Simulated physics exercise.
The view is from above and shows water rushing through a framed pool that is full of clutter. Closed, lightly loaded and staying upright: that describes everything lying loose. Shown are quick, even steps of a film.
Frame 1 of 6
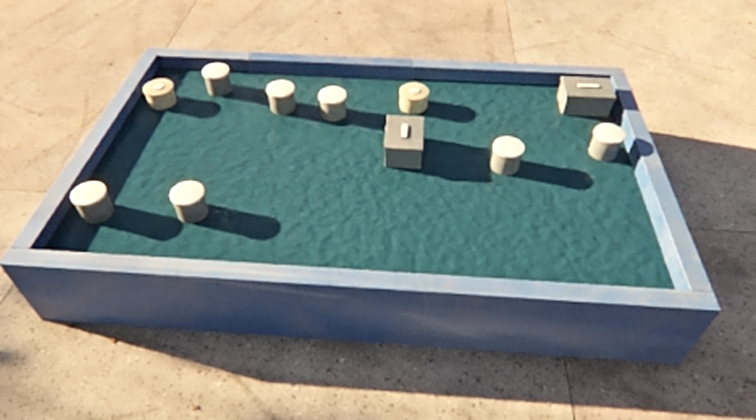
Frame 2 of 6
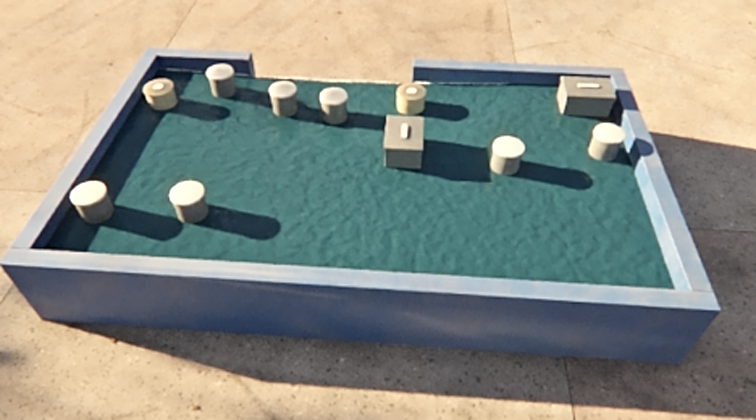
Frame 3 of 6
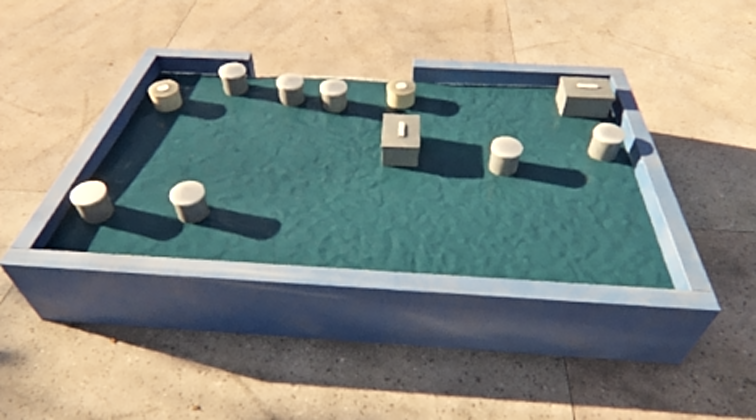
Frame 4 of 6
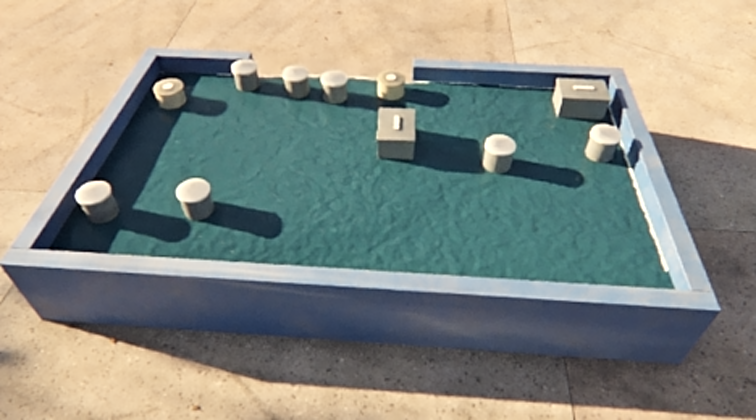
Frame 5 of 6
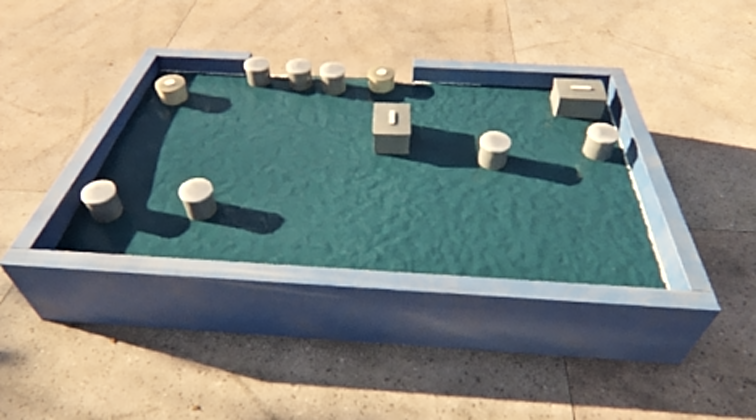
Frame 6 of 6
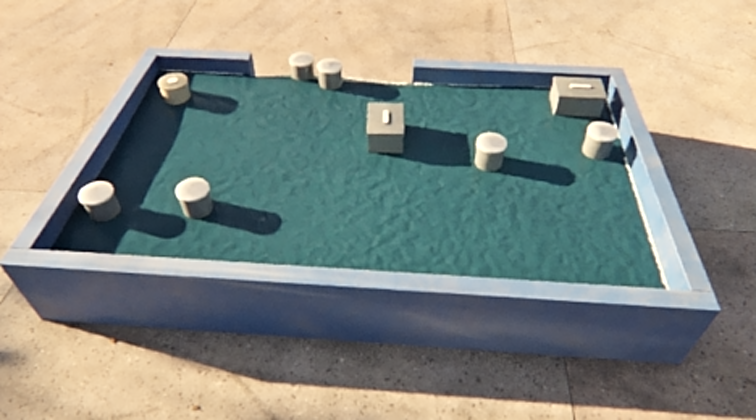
The footage shows a blue-framed pool of green water holding pale round pails and two grey boxes; a section of the far wall disappears, then the floating objects drift, several pails gathering at the gap and some passing out of view.
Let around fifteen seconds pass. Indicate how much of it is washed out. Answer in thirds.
One to two thirds.
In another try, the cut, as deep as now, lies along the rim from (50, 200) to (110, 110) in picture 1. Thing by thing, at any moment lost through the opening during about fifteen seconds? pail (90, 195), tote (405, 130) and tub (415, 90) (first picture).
One by one as named: Gets away, doesn't escape and doesn't escape.
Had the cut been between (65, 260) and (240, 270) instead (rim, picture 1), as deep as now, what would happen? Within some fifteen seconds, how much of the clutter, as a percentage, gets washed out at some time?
Roughly 20 in a hundred.
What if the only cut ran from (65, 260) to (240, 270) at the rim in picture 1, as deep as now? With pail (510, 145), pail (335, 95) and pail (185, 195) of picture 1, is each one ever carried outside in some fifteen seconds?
Sequentially: Remains indoors, remains indoors, leaves the room.
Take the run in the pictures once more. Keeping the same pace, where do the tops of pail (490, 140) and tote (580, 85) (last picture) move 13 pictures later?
Around (449, 133) for the first and around (554, 98) for the second.
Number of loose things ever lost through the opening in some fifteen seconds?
So the number is 5.
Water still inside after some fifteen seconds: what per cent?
Close to 60 per cent.
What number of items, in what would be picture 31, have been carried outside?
5.
A moment on, 4 of 11 are out; 7 afloat.
Next, 5 of 11 are out; 6 afloat.
Later, 5 of 11 are out; 6 afloat.
In the end, 5 of 11 are out; 6 afloat.
